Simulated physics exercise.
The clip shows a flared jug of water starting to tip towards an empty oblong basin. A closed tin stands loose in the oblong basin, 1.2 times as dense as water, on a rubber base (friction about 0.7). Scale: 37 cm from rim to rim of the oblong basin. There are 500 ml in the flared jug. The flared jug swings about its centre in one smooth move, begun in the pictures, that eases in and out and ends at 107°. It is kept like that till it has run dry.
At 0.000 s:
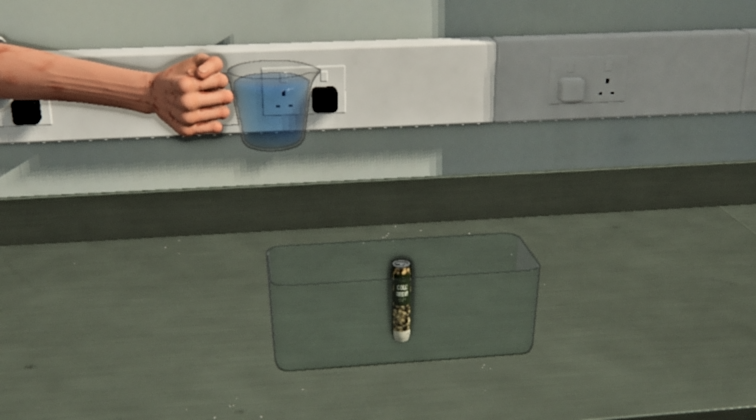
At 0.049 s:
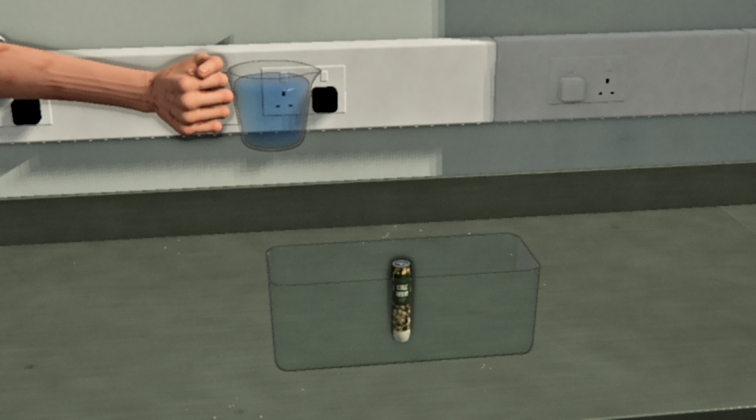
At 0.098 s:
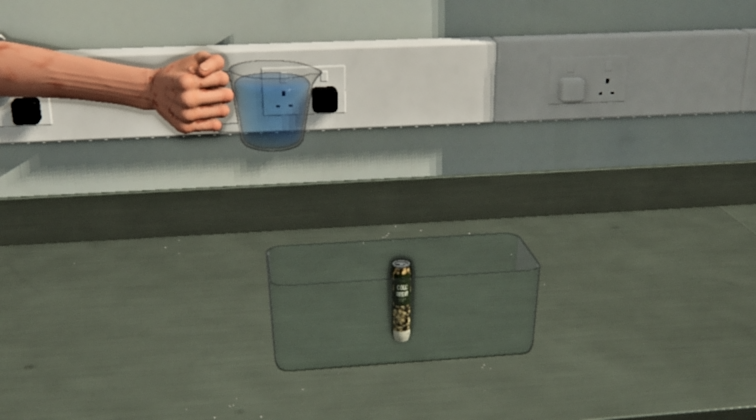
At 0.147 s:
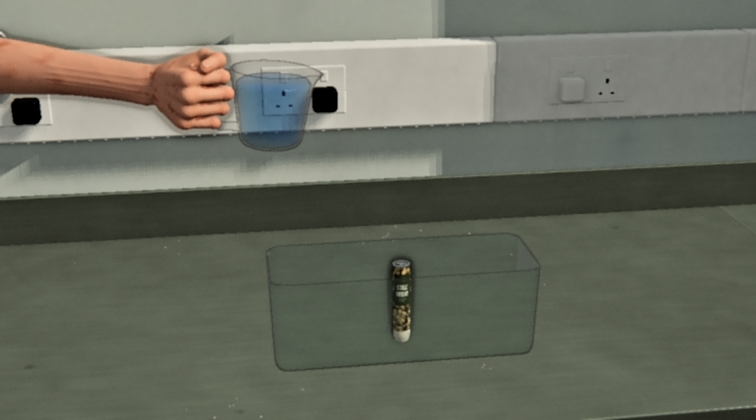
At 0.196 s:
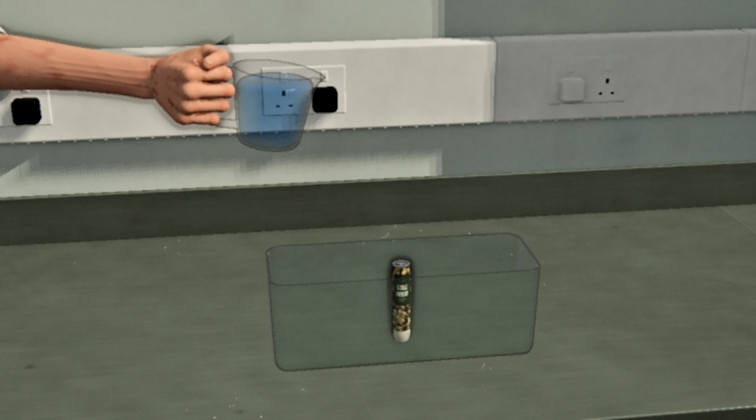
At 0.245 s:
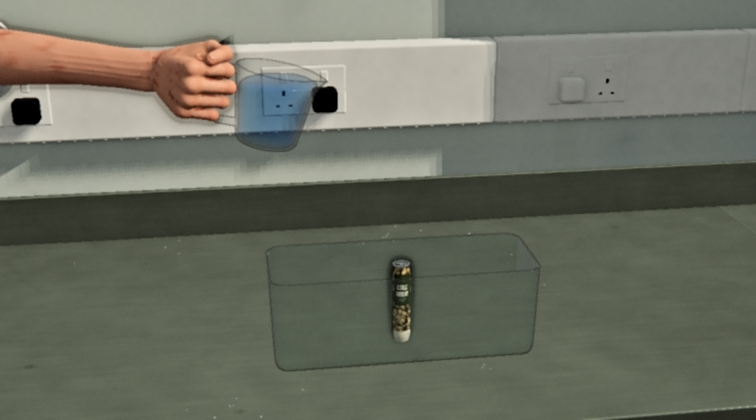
A bare forearm reaches in from the left, its fist holding a clear flared jug of blue water before a white wall strip with sockets, seen from slightly above a grey-green worktop. Below, a see-through oblong basin holds an upright, dark patterned tin with a pale base. The hand slowly tilts the jug a little to the right, while the basin, tin and camera stay still.
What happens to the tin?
The tin falls.
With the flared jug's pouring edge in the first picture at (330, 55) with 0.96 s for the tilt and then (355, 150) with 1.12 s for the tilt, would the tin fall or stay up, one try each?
First it falls; then it goes over.
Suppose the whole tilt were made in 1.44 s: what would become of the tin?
Then it goes over.
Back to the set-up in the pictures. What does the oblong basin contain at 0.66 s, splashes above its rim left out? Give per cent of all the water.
Near 5 in a hundred.
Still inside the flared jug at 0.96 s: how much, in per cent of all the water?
Some 12 per cent.
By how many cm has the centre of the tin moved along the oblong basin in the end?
About 9.5 cm.
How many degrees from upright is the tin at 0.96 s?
Near 30° from upright.
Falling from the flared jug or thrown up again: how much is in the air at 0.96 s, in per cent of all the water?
Some 28 per cent.
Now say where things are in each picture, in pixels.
In the first frame, it leans 0°; its right rim is at (321, 69); the water meets the walls at (232, 81) and (310, 78); the oblong basin's rim runs from (268, 267) to (529, 252); the tin's top is at (401, 267).
In the second frame, it leans 1°; its right rim is at (322, 70); the water meets the walls at (232, 81) and (310, 79).
In the third frame, it leans 2°; its right rim is at (322, 71); the water meets the walls at (233, 81) and (310, 79).
In the fourth frame, it leans 4°; its right rim is at (324, 73); the water meets the walls at (234, 81) and (312, 80).
In the fifth frame, it leans 8°; its right rim is at (326, 76); the water meets the walls at (237, 81) and (314, 80).
In the sixth frame, it leans 12°; its right rim is at (328, 80); the water meets the walls at (238, 82) and (317, 80).
By 0.66 s the tilt is 68° and 68 per cent is still to pour; the tin stands where it began.
By 0.96 s the tilt is 102° and 12 per cent is still to pour; the tin leans 29°.
By 1.28 s the tilt is 107° and 0 per cent is still to pour; the tin lies on its side.
By 1.62 s the tilt is 107° and 0 per cent is still to pour; the tin lies on its side.
At rest the tin lies on its side.
